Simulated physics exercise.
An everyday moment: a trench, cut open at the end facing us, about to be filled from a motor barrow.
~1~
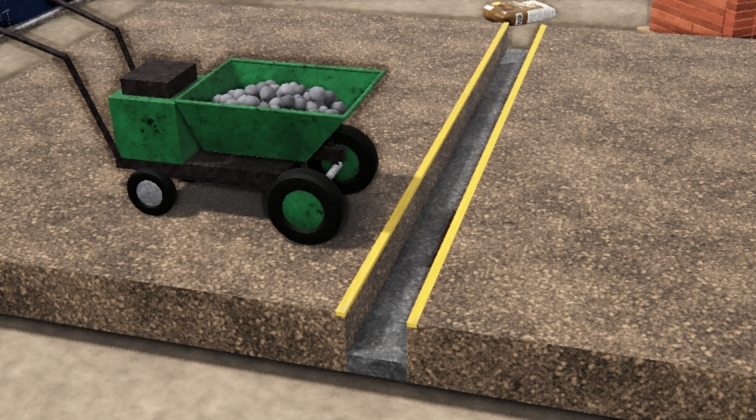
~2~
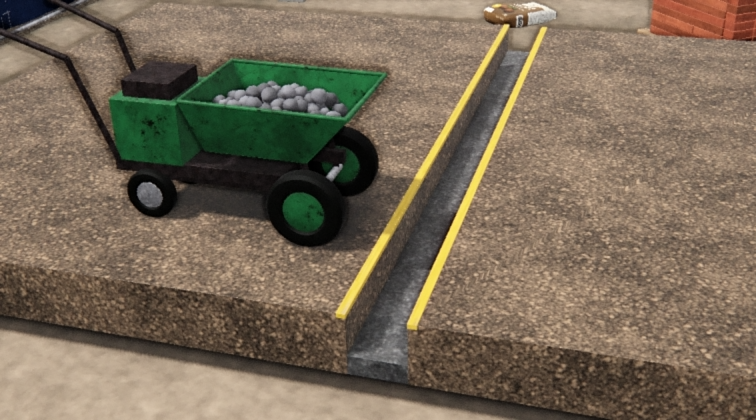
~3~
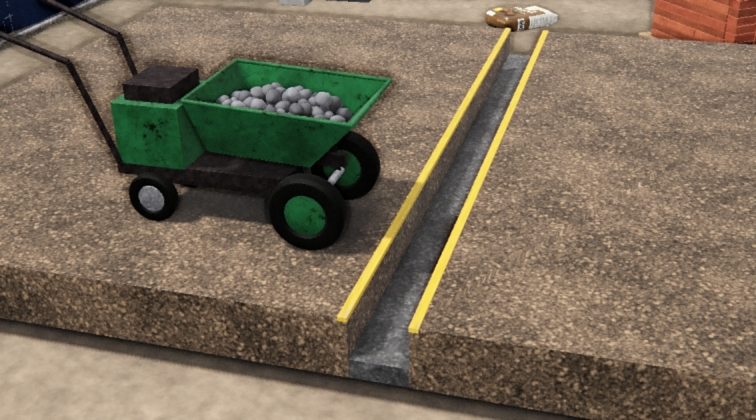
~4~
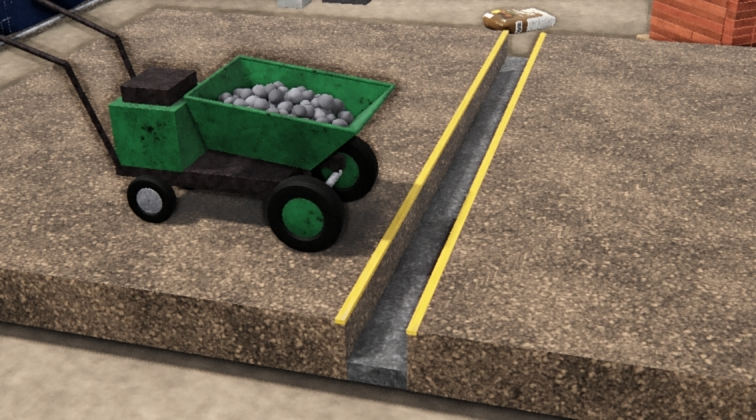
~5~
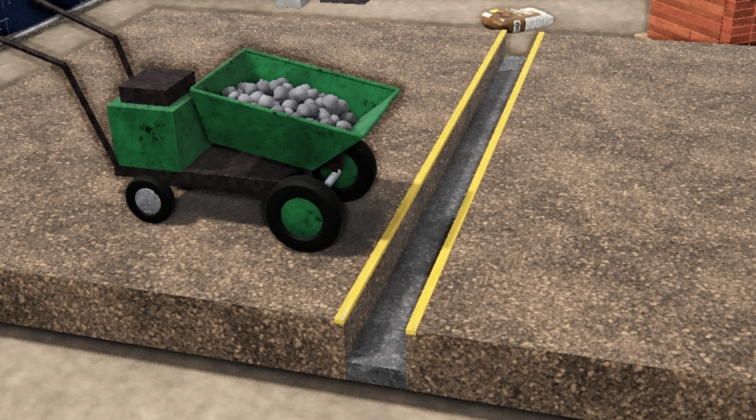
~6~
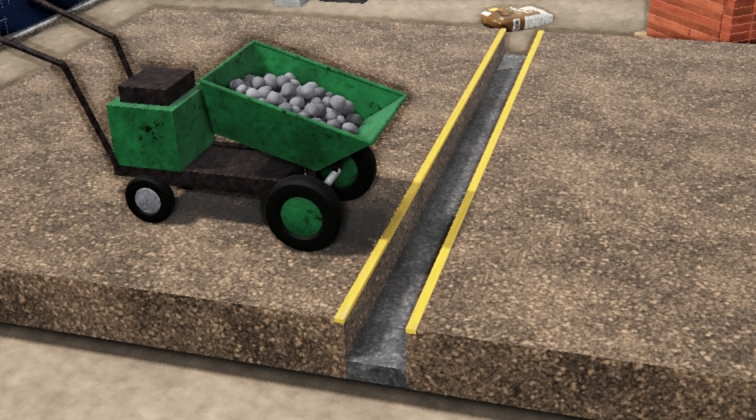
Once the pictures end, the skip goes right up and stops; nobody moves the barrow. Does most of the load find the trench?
Between the edges lies under half of the load.
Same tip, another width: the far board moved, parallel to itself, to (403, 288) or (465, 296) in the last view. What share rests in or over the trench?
About 0 and 100 per cent.
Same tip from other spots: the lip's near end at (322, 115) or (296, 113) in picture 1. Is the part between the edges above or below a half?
One: Above a half. Two: Most of it.
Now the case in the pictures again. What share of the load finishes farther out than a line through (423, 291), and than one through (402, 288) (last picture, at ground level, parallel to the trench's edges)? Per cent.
First some 40, then 60 per cent.
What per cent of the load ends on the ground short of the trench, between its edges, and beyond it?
Short: 0 %, between: 25 %, beyond: 45 %.
Just after the last frame, skip tipped steeply; every one in the skip.
A moment on, skip tipped right over; roughly two thirds in the skip; about a tenth in or heaped over the trench; roughly a quarter beyond it.
Further on, skip tipped right over; roughly a quarter in the skip; roughly a quarter in or heaped over the trench; roughly half beyond it.
When it is over, skip tipped right over; roughly a quarter in the skip; roughly a quarter in or heaped over the trench; roughly half beyond it.
